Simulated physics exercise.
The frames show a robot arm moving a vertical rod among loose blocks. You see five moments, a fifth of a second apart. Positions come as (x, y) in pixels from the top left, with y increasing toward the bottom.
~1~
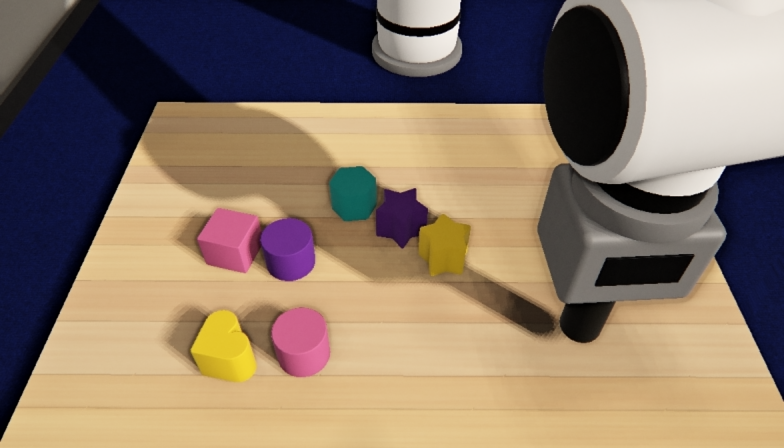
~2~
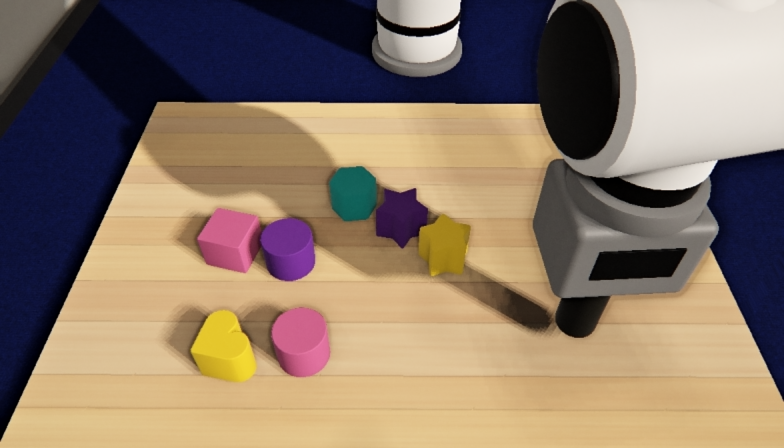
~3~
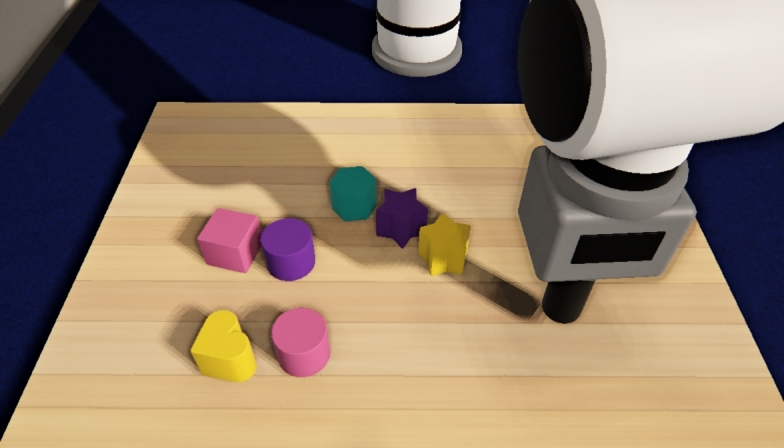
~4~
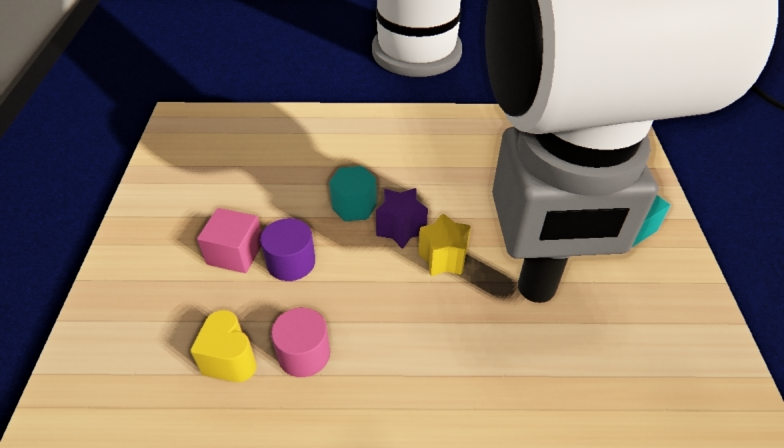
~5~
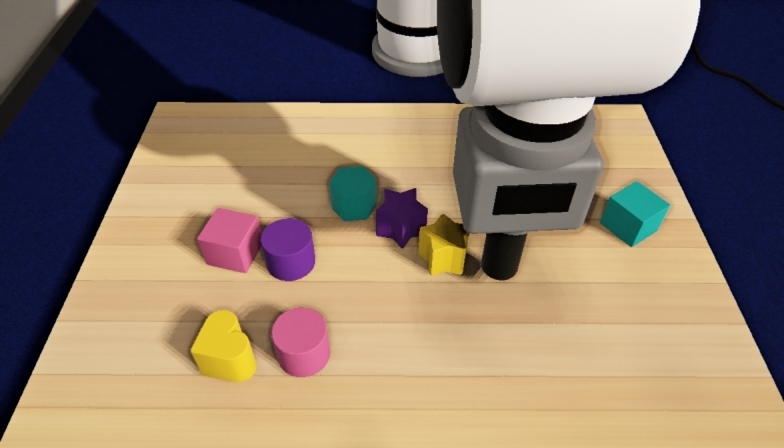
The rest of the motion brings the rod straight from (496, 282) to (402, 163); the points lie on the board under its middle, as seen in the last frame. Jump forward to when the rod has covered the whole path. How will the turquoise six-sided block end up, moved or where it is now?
Stays put.
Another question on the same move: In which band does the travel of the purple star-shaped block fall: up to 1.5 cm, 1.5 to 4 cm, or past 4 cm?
Offset: Below 1.5 cm.
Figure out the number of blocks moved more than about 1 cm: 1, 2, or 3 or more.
Displaced: One.
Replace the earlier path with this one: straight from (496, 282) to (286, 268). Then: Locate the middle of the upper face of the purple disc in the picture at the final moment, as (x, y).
It should be at (244, 227) by then.
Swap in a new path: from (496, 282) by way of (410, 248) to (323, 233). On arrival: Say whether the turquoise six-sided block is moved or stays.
My prediction: It moves.
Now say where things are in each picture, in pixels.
Tip of the rod at (579, 328), middles of tops, turquoise six-sided block at (353, 180), purple star-shaped block at (401, 203), yellow star-shaped block at (447, 233), in the first picture.
Rod at (574, 323), nothing pushed, in the second picture.
Rod at (561, 309), nothing pushed, in the third picture.
Rod at (536, 289), nothing pushed, in the fourth picture.
Rod at (499, 268), turquoise six-sided block at (353, 180), purple star-shaped block at (401, 203), yellow star-shaped block at (447, 233), in the fifth picture.
What follows on the original path. One third of the way, rod at (461, 223); yellow star-shaped block at (432, 225), turned 45° anticlockwise.
Two thirds of the way, rod at (428, 184); yellow star-shaped block at (431, 224), turned 55° anticlockwise.
At the end, rod at (402, 149); turquoise six-sided block unmoved; purple star-shaped block unmoved; yellow star-shaped block at (431, 224), turned 55° anticlockwise.
